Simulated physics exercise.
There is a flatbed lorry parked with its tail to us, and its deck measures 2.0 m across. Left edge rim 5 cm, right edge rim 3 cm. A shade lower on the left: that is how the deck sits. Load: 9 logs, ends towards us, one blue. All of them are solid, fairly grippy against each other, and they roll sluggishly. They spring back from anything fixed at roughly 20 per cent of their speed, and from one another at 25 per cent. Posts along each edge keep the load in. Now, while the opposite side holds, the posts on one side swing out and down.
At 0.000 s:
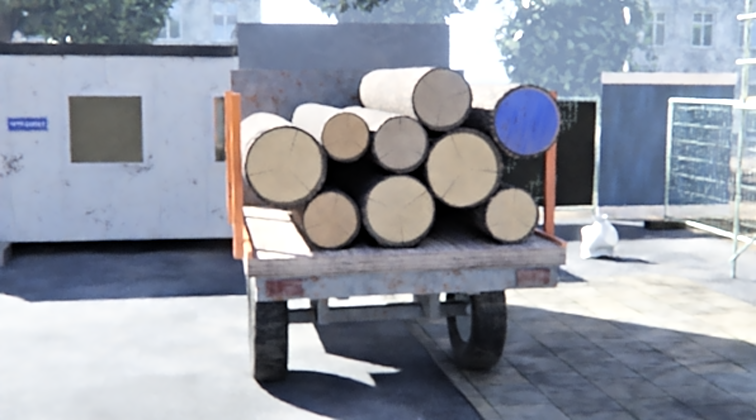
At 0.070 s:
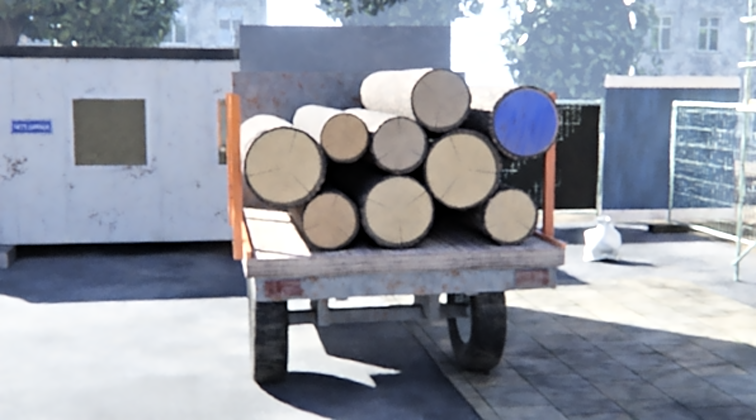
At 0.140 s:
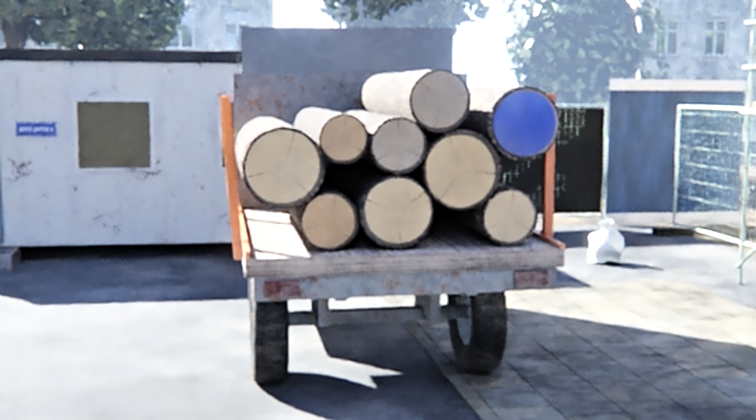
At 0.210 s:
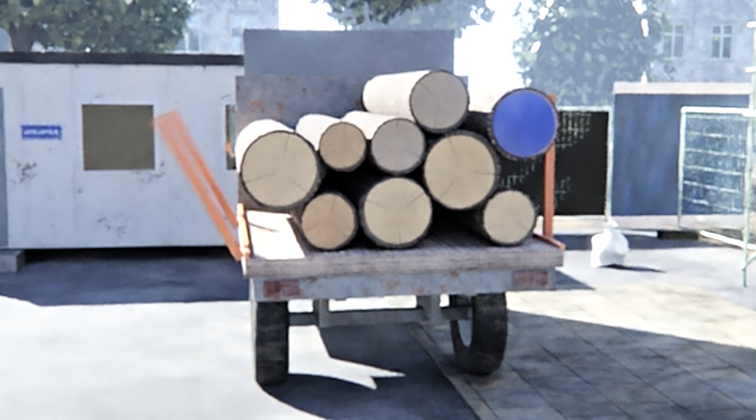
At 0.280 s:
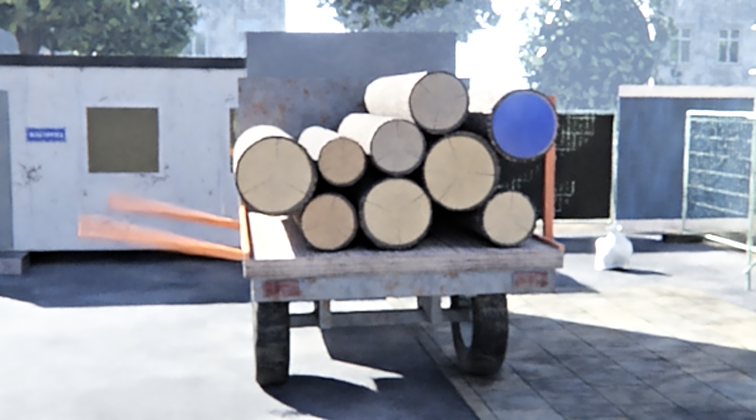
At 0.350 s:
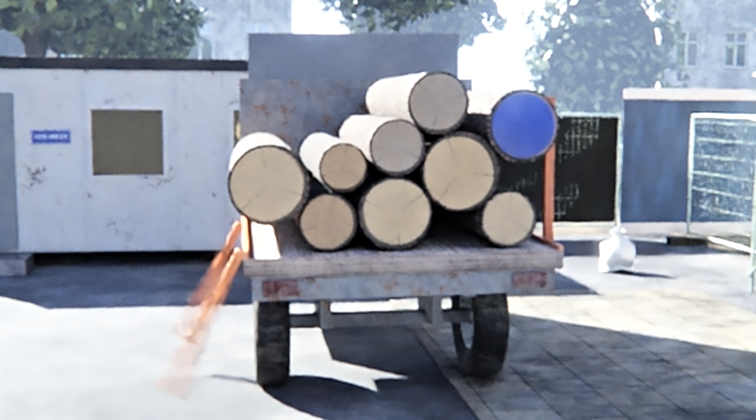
A flatbed lorry holds stacked logs as its left posts swing down and logs shift left.
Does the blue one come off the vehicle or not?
Watch the blue one - it holds its spot.
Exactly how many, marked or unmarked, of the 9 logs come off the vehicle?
The exact total comes out at 0.
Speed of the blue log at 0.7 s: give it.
I'd put it near 0.0 m/s.
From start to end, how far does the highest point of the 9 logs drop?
Comparing start and end, it's lower by about 0 cm.
After 0.7 s, blue is up on others, 25 cm from the right edge; 0 of 9 are off.
At rest (1.1 s), blue is up on others, 25 cm from the right edge; 0 of 9 are off.
